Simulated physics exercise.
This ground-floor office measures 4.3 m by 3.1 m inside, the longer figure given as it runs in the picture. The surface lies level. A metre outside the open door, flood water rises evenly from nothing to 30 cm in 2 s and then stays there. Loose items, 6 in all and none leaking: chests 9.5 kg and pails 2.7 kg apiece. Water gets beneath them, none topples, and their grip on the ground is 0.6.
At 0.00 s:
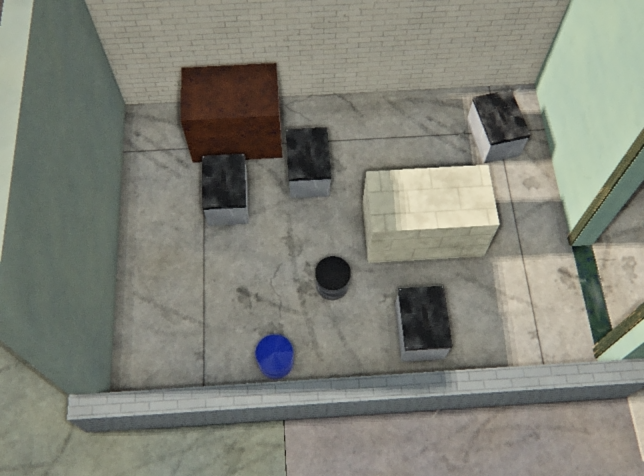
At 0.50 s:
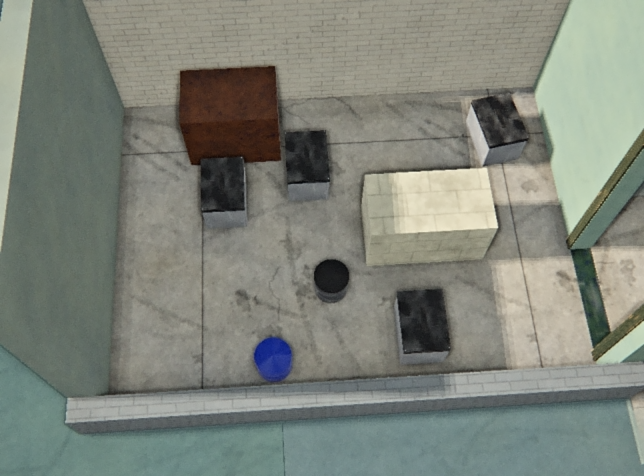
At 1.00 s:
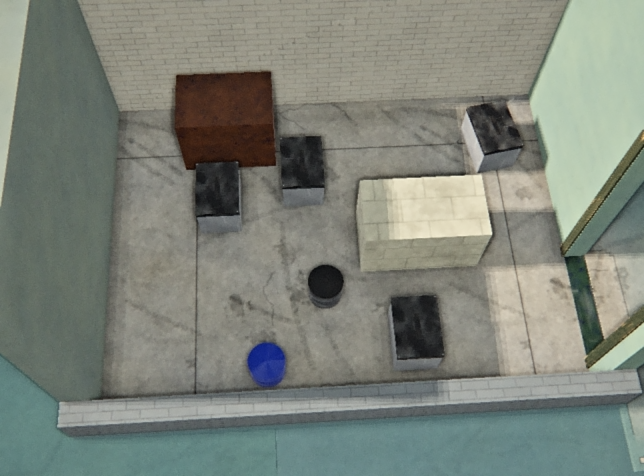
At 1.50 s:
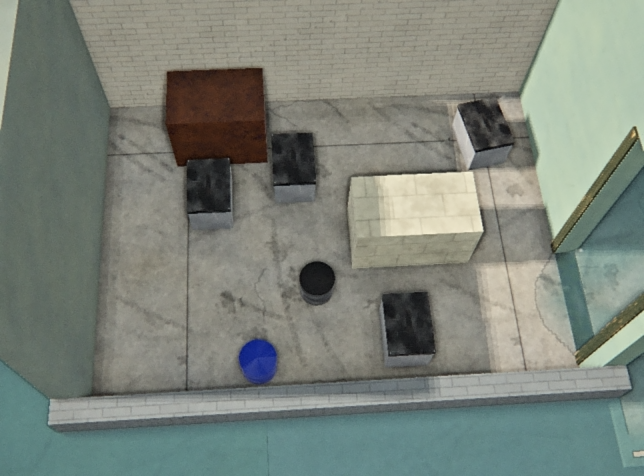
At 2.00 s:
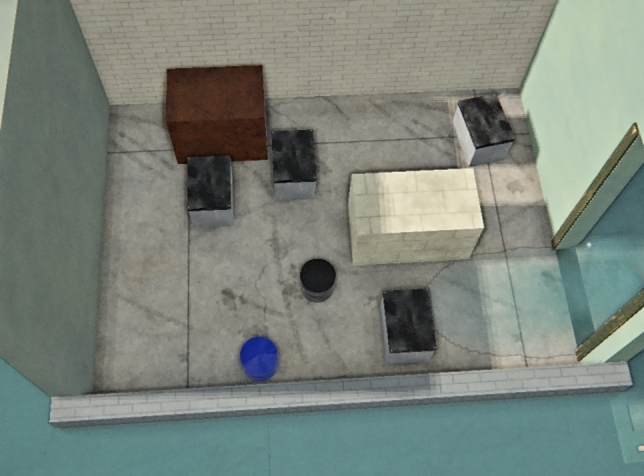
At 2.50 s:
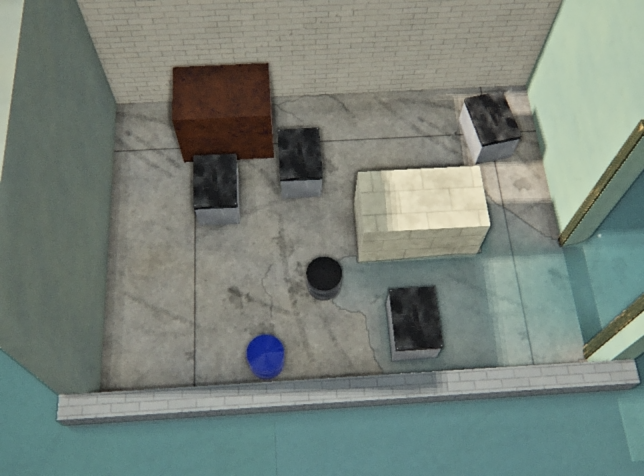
In a small office seen from above, teal water covered the ground outside, then slipped in through the open doorway on the right and spread across the floor, while the boxes and pails stayed put.
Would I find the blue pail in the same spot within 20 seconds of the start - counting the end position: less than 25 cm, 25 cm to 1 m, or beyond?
Blue pail travels far.
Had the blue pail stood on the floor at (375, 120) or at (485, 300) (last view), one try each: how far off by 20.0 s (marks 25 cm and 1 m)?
In that order: It travels far; it ends far away.
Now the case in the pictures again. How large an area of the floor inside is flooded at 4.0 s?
Roughly 9.0 m2.
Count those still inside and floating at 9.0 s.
6 of them.
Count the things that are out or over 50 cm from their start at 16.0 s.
By then 4.
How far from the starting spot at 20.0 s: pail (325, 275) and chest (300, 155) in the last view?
In that order: 250 cm, 250 cm.
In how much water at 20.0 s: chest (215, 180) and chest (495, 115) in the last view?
Roughly 28 and 27 cm.
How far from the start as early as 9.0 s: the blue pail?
About 300 cm.
After 4.0 s the blue pail is near (110, 360), 1.3 m from its start, afloat; 3 afloat.
After 9.0 s the blue pail is near (131, 98), 2.8 m from its start, afloat; 6 afloat.
After 16.0 s the blue pail is near (124, 79), 2.9 m from its start, afloat; 6 afloat.
After 20.0 s the blue pail is near (125, 80), 3.0 m from its start, afloat; 6 afloat.
